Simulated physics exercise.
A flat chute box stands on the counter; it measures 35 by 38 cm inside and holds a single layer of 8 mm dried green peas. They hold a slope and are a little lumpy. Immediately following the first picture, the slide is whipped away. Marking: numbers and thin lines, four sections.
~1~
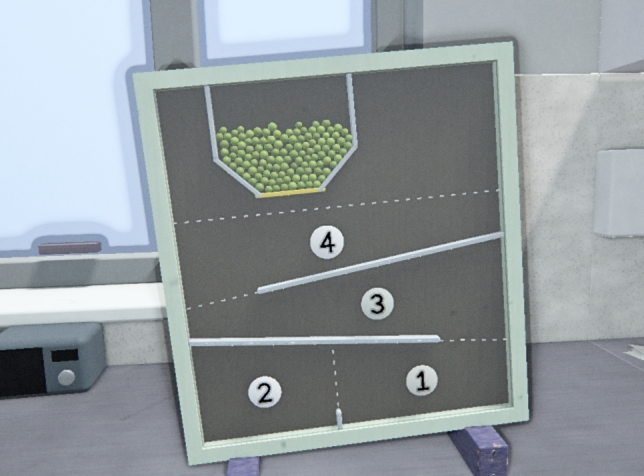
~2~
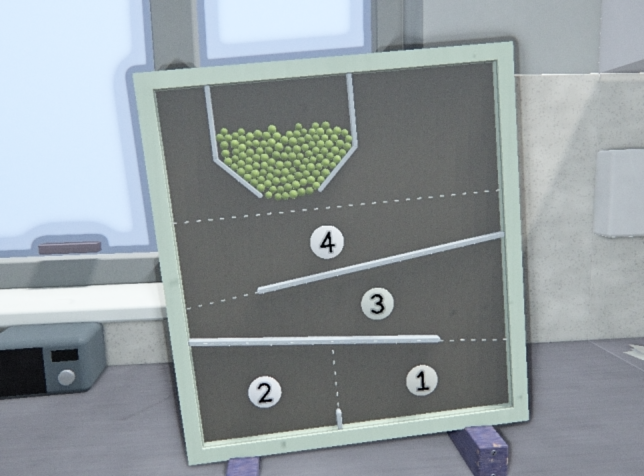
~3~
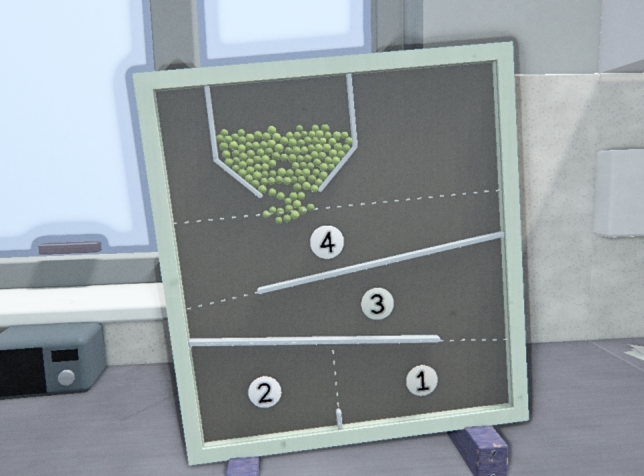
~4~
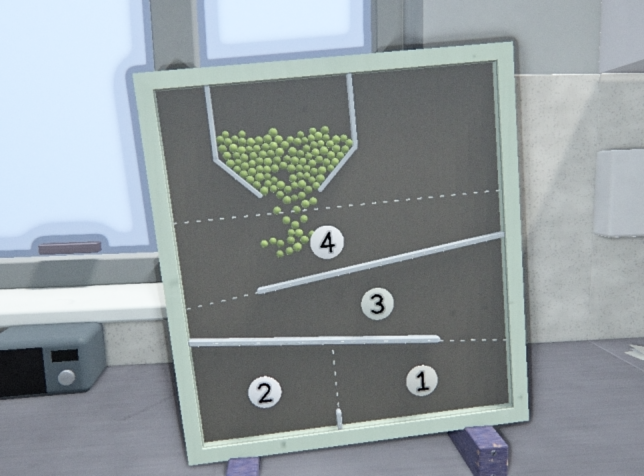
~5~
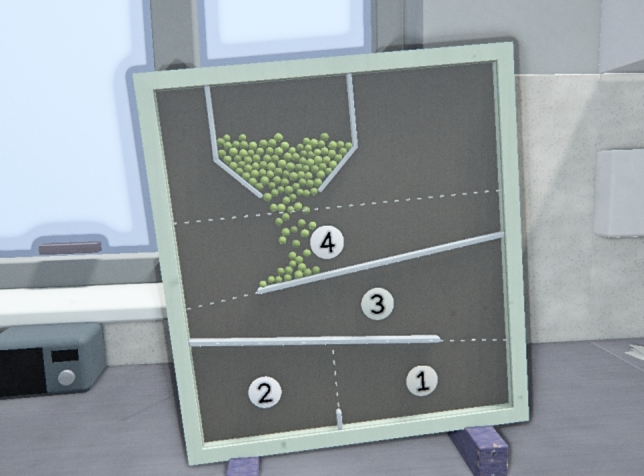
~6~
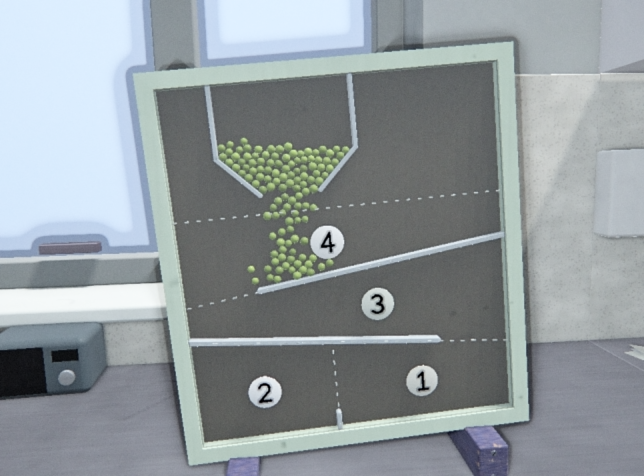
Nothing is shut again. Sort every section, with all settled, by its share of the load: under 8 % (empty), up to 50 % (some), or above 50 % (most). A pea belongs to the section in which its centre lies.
No. 1: Under 8 %; 2: Under 8 %; 3: Above 50 %; 4: Up to 50 %.
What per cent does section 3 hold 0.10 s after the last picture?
The share there is around 5 percent.
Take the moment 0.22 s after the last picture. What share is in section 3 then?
The share there is near 25 %.
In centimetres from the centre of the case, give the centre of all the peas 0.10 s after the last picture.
It sits around 6 cm to the left and around 3 cm up.
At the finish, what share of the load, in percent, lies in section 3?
My estimate is some 70 in a hundred.
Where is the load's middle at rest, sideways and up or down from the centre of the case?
About 9 cm left and 5 cm below.
Then, 0.10 s after the last picture, the peas' middle is 6 cm left of and 3 cm above the centre; no. 3, 5 %, no. 4, 60 %.
Then, 0.22 s after the last picture, the peas' middle is 7 cm left of and 1 cm below the centre; no. 3, 25 %, no. 4, 70 %.
Then, 0.45 s after the last picture, the peas' middle is 8 cm left of and 3 cm below the centre; no. 3, 50 %, no. 4, 50 %.
All still 2.2 s after it, no. 1, 0 %, no. 2, 0 %, no. 3, 70 %, no. 4, 30 %.
